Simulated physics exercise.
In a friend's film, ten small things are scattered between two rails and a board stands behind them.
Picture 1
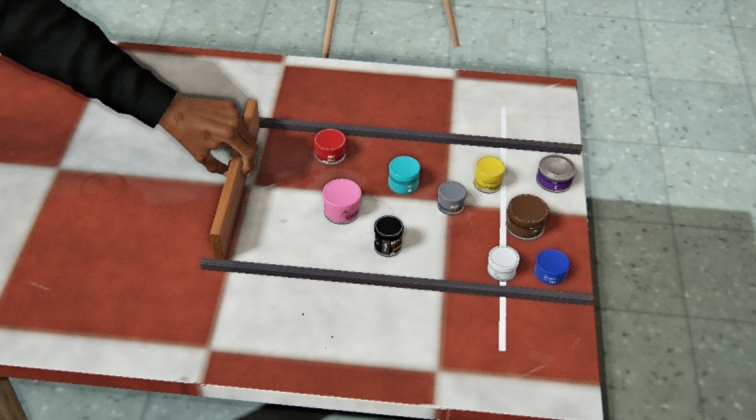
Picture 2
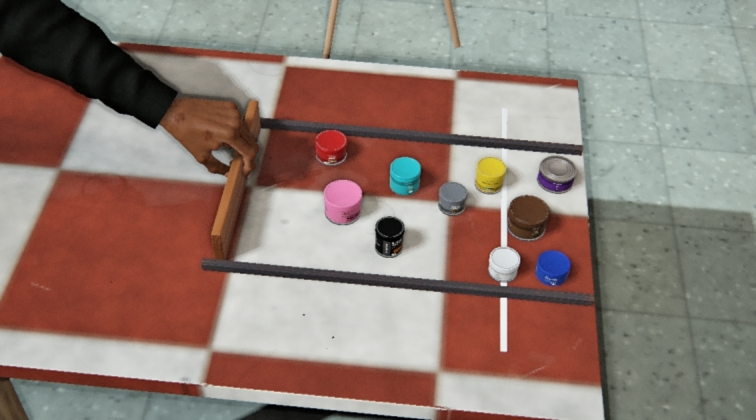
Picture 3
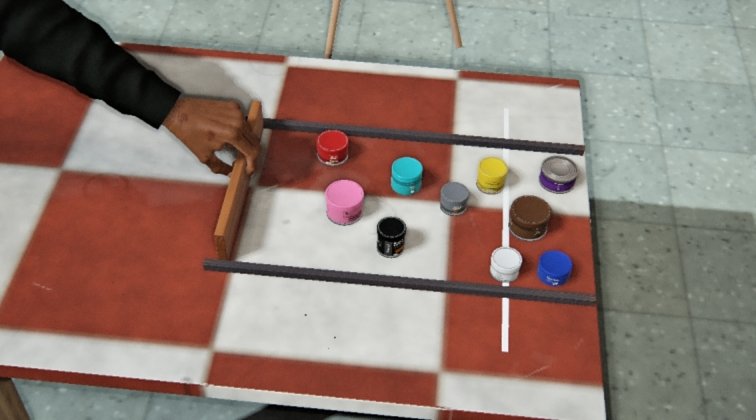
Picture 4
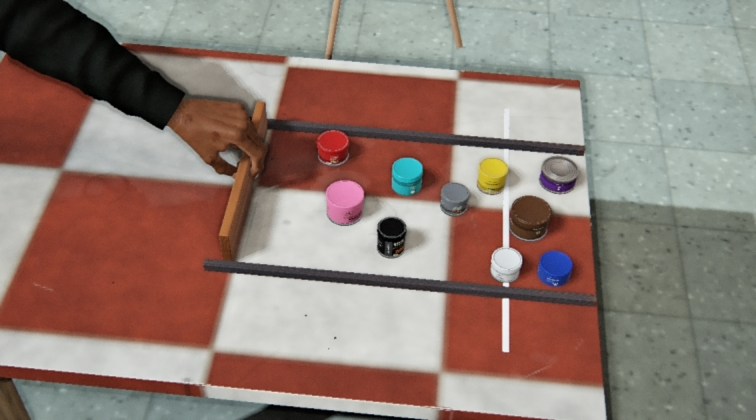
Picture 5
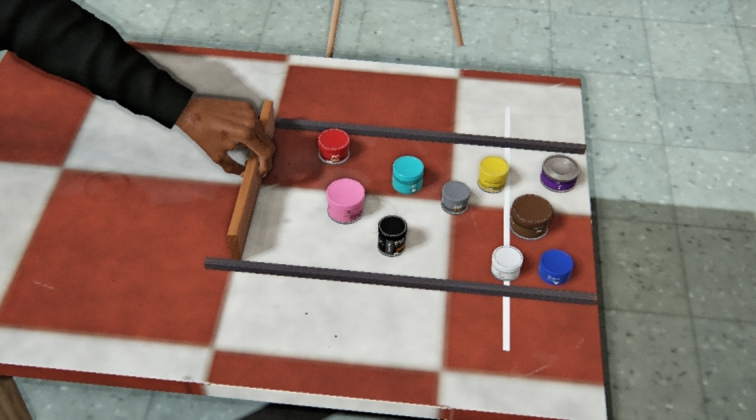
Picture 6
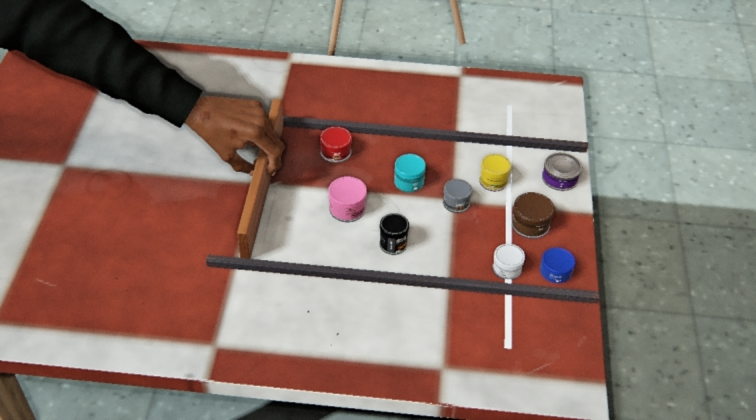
A hand slides a wooden board slightly right between two rails toward scattered, still colored tins.
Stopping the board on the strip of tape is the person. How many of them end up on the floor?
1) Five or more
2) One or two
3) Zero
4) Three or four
3.
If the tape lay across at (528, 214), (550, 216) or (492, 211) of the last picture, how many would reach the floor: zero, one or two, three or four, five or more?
First either one or two, then 1 or 2, and last none.
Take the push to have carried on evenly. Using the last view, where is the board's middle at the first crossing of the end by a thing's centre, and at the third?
Near (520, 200) first, near (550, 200) second.
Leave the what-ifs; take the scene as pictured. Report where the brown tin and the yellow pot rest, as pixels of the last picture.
The brown tin ends at (568, 220) and the yellow pot at (551, 174).
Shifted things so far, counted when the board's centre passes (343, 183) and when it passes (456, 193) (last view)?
Respectively 2 and 6.
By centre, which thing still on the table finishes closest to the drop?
The answer: The purple tin.
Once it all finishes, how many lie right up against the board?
Count recorded: 5.
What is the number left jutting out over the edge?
The figure is 1.
Early on, none off yet; purple tin at rest near (562, 171); blue tub at rest near (557, 265); brown tin at rest near (532, 215).
Finally, the number that fall off is zero.
